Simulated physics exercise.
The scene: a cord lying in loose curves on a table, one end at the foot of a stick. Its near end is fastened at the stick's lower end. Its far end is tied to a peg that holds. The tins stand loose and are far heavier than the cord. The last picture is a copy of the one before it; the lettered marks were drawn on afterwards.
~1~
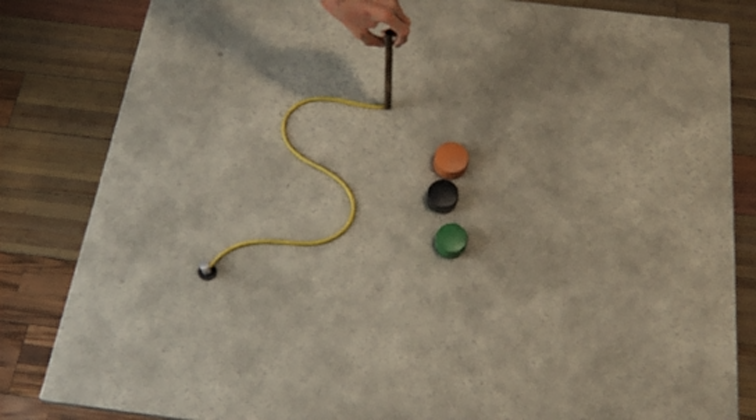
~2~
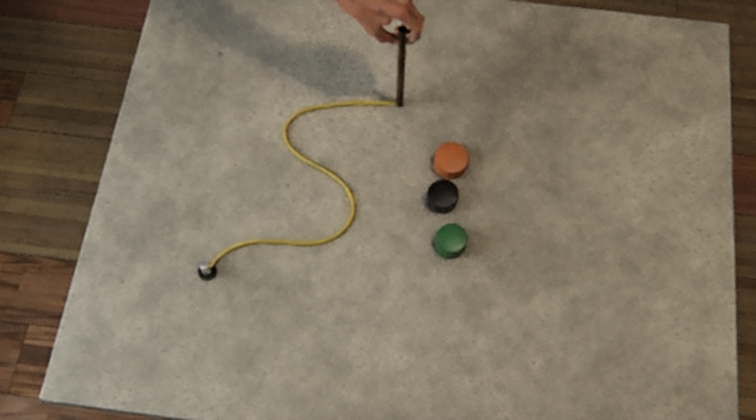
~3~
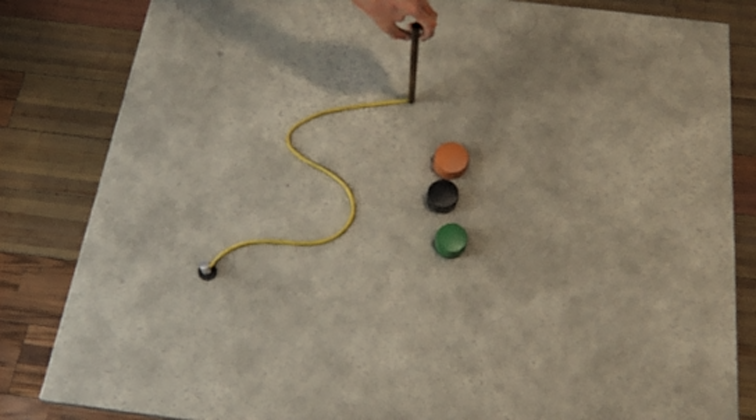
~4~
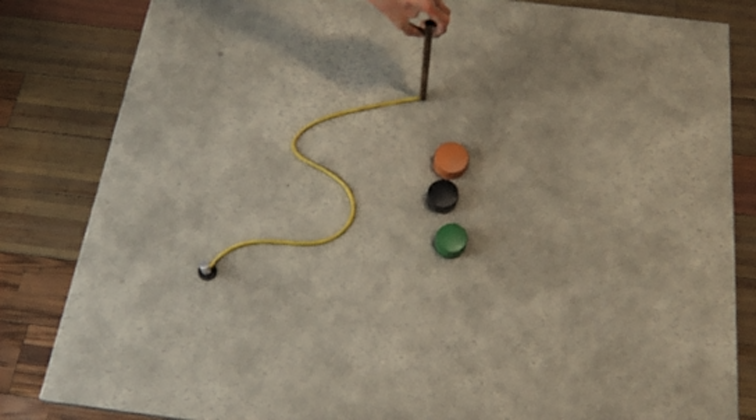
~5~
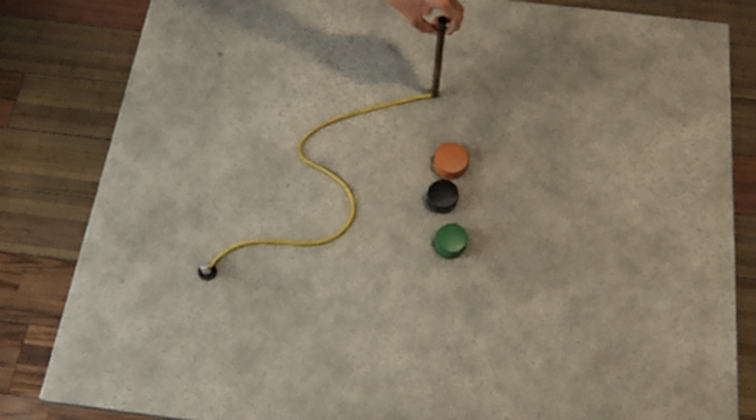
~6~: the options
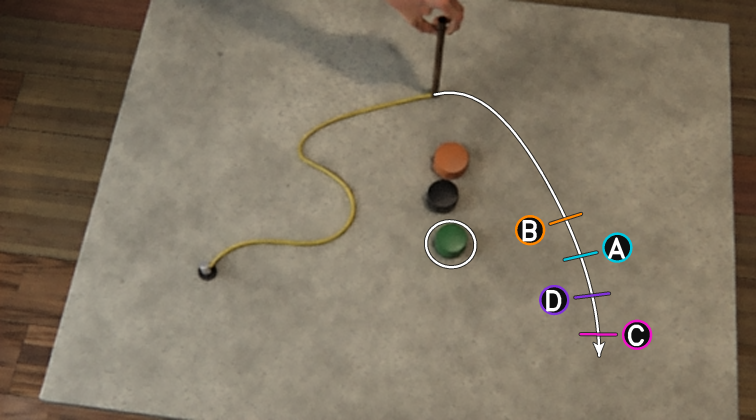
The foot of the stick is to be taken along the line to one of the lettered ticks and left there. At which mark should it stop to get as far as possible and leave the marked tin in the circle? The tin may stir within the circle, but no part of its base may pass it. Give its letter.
Up to mark D.
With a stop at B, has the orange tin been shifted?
No.
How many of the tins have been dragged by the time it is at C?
Three.
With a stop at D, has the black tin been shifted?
Yes.
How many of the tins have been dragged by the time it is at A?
Two.
On the marked copy, A at (581, 256); B at (566, 219); C at (598, 334); D at (592, 295); the ring at (451, 244); the route from (435, 95) via (551, 190) to (599, 356).
Following D. Soon after the start, foot of the stick (515, 135); green tin (451, 241).
Later, foot of the stick (563, 215); green tin (451, 241).
In the end, foot of the stick (592, 296); black tin (432, 218); orange tin (463, 209); green tin (451, 241); the green tin is still in its ring.
As for the rest, A is safe but short; B is safe but short; C drags the ringed tin to (442, 260).
